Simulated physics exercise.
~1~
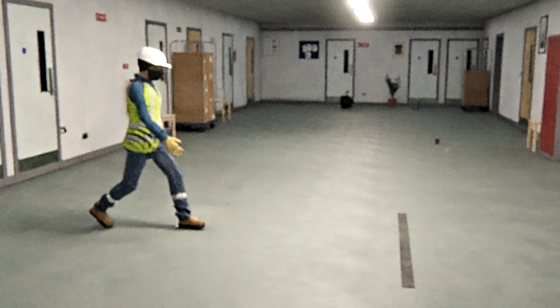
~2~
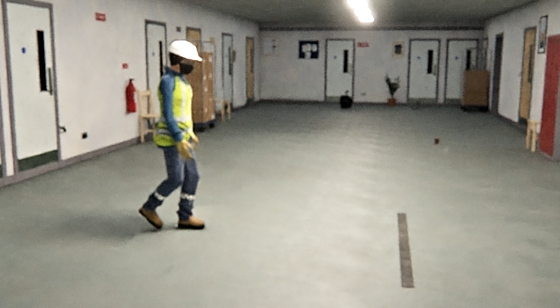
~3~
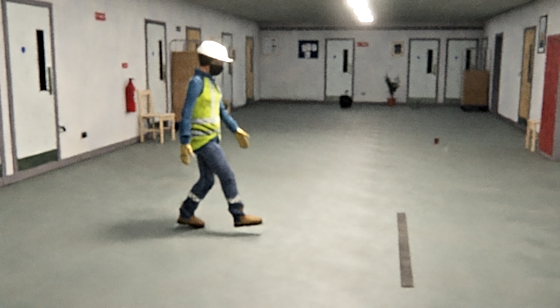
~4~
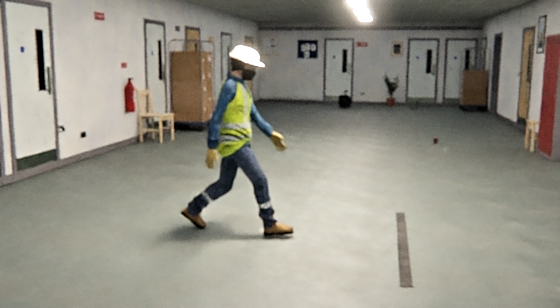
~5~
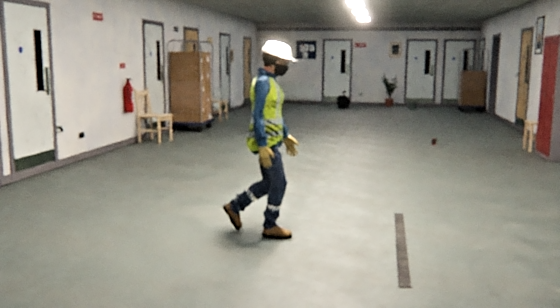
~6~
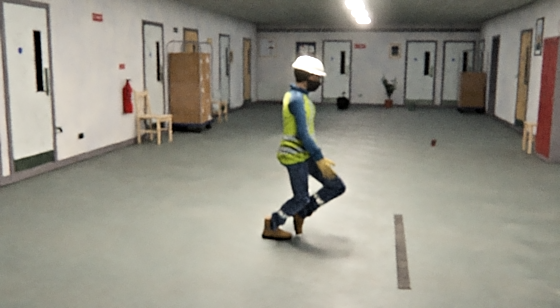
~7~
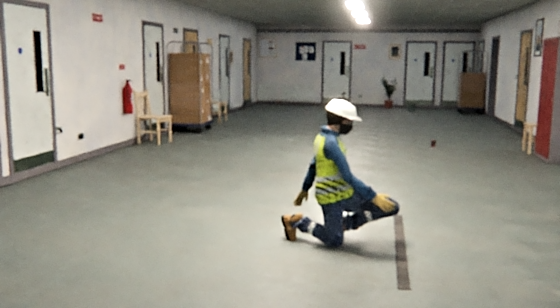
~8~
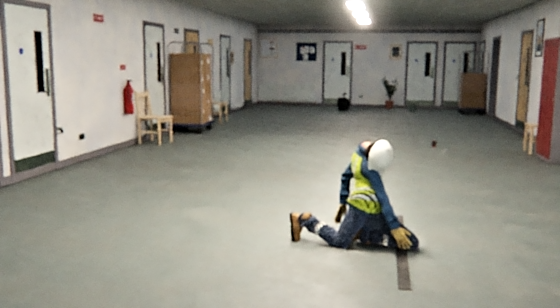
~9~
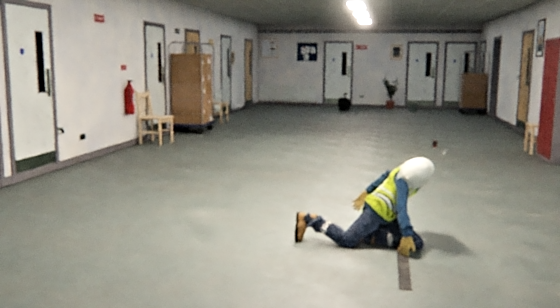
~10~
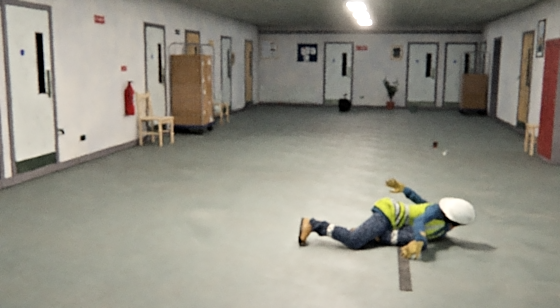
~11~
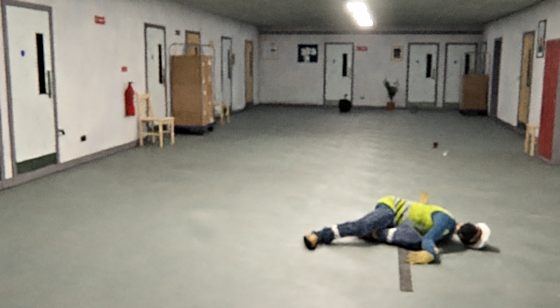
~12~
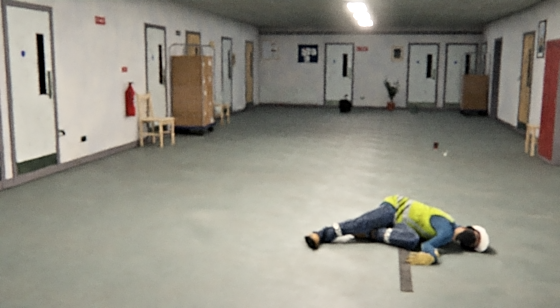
A wide, grey-floored indoor hall with white walls and several doors is seen from a slightly swaying camera, with a fire extinguisher, chairs and a brown cabinet at left and a dark strip on the floor at right. A person in a white helmet, yellow vest and blue clothes walks from the left toward the strip. Nearing it, the person's knees bend and they sink to the floor, then pitch forward to the right, hands low. They end lying still across the strip, head and chest beyond it, legs trailing left.
